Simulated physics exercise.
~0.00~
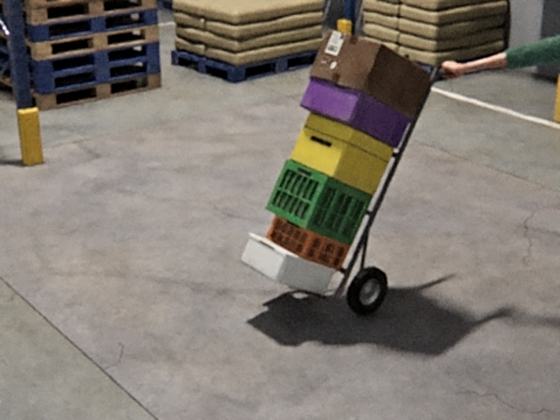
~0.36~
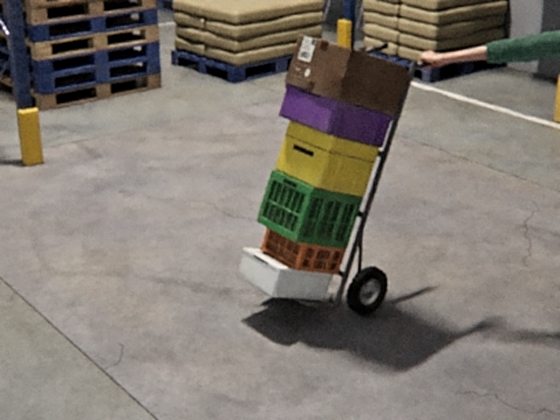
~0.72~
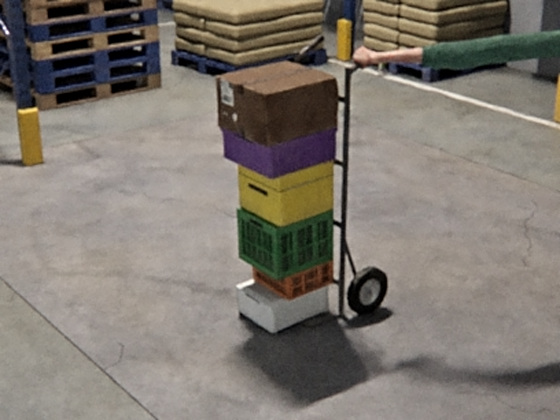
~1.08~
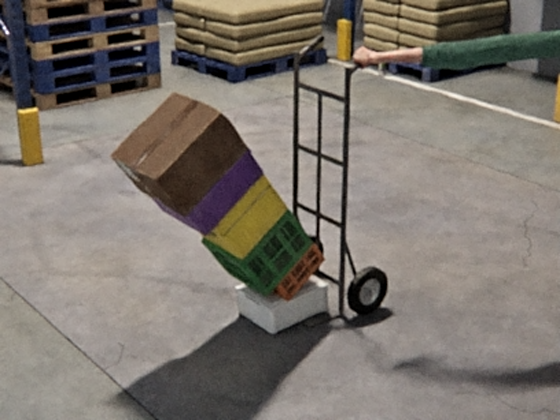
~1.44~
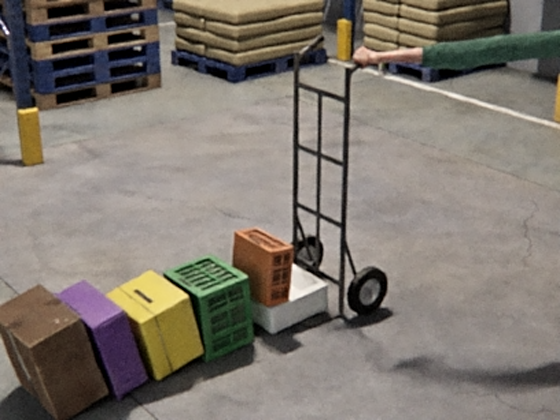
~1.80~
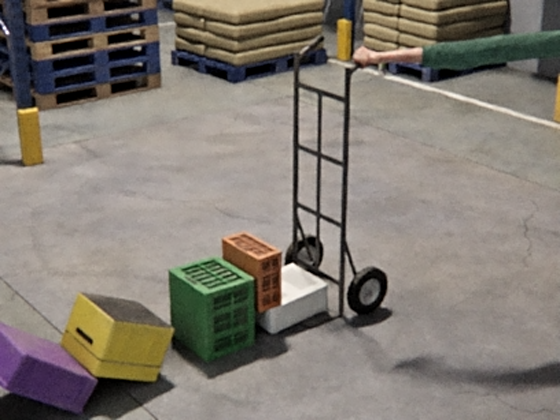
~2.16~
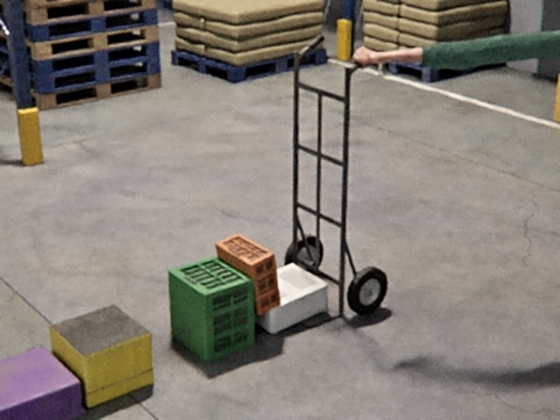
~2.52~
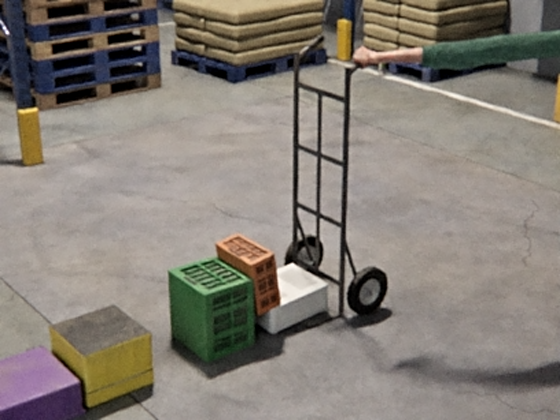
In a warehouse, a hand swung a tilted sack truck upright, and its tall stack of boxes and crates toppled left, spilling across the floor until the orange crate leaned between the green crate and the white tote still on the truck.
